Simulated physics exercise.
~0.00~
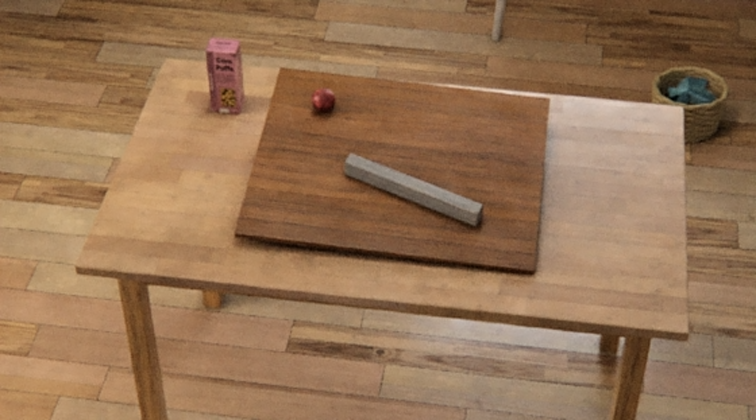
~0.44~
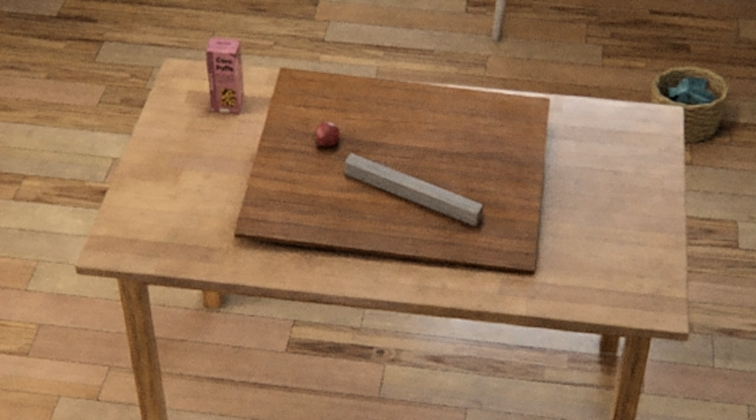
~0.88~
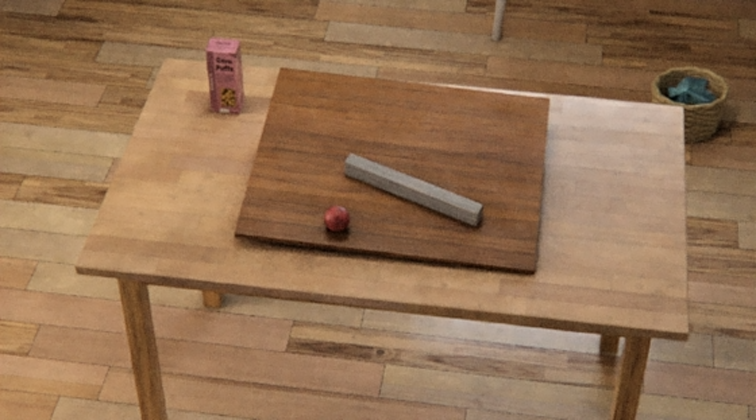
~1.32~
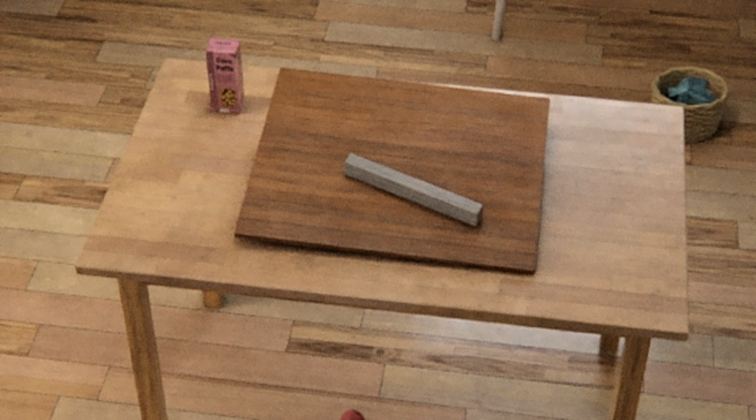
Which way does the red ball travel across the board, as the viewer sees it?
The red ball moves down the view, towards the near edge of the board, and goes over it.
